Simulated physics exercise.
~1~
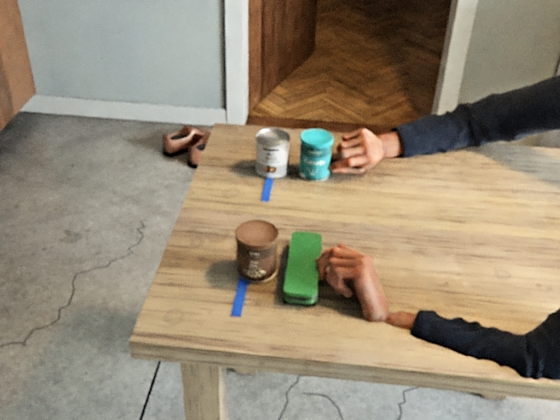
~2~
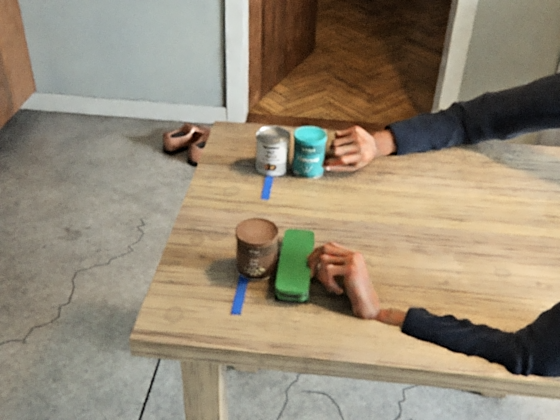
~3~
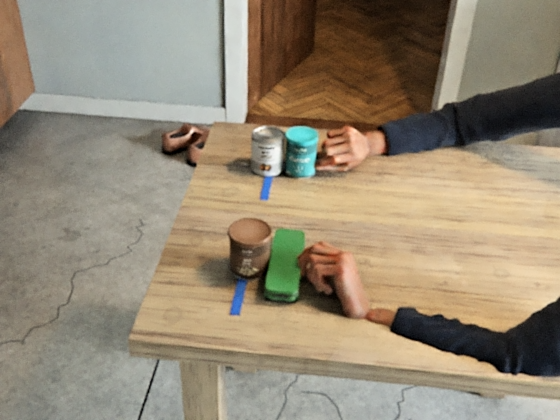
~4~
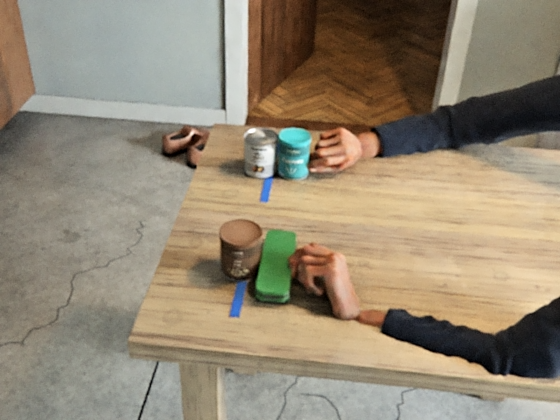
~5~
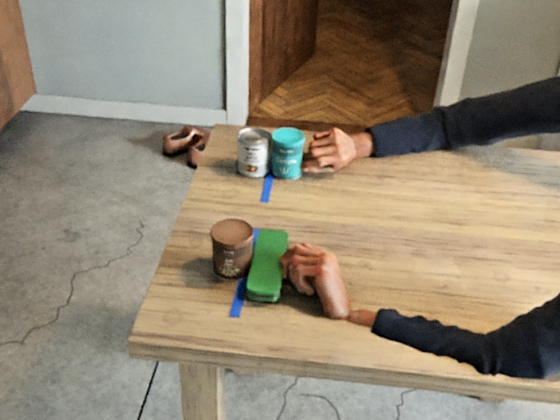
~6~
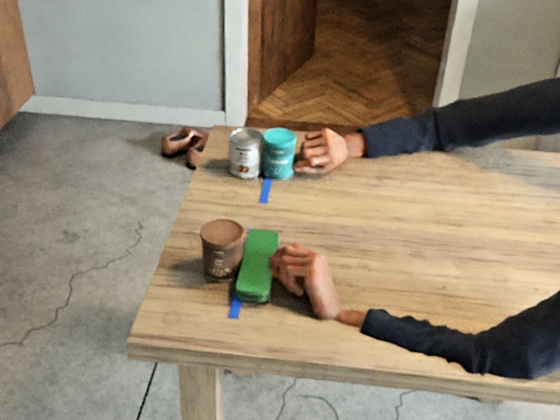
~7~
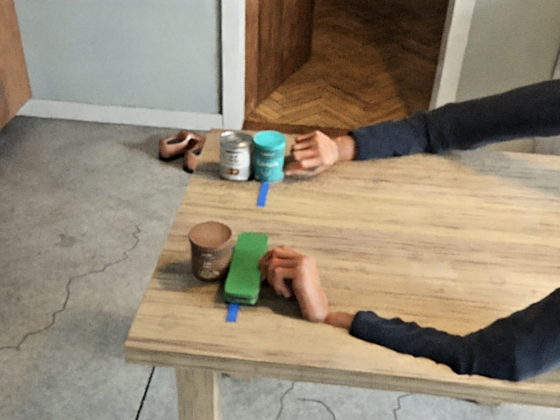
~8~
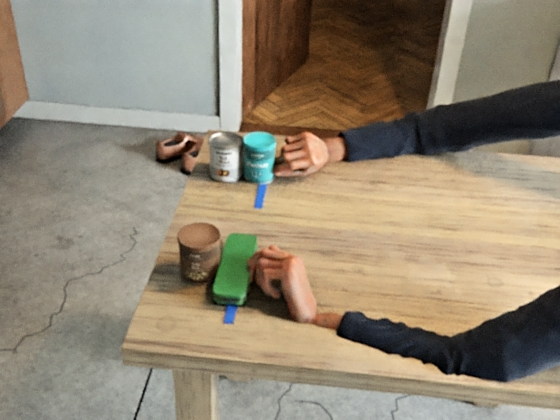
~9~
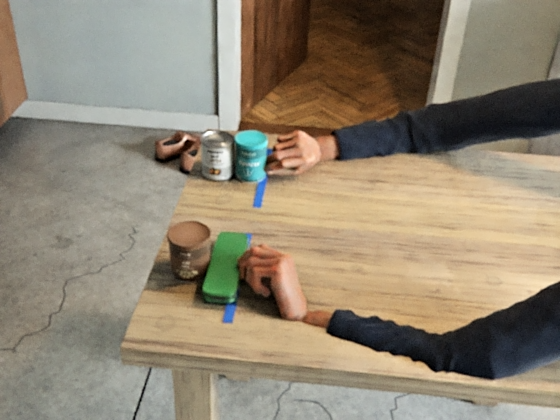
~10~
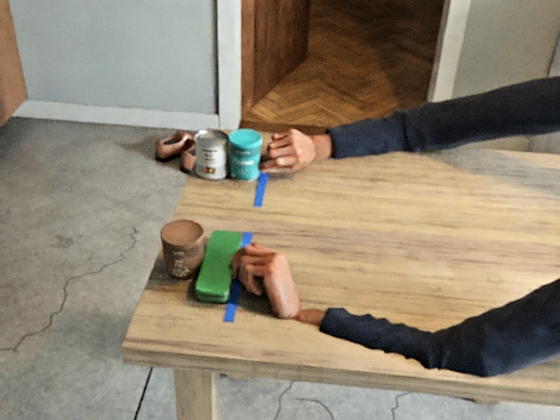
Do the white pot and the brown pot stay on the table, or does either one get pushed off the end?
Both stay on the table. The white pot and the brown pot each end up near the left end, still standing on the tabletop.
At first, two hands reach in from the right over a wooden table, one behind a turquoise tin and the other behind a green case, with a white pot and a brown pot just to the left. The fingers nudge the tin and case leftward until they close up against the pots. Then both pots begin sliding left too, moving slowly past the strips of blue tape. The hands keep pushing toward the table's left end. Finally, both pots sit close to that end, still upright on the tabletop, with the tin and case beside them.
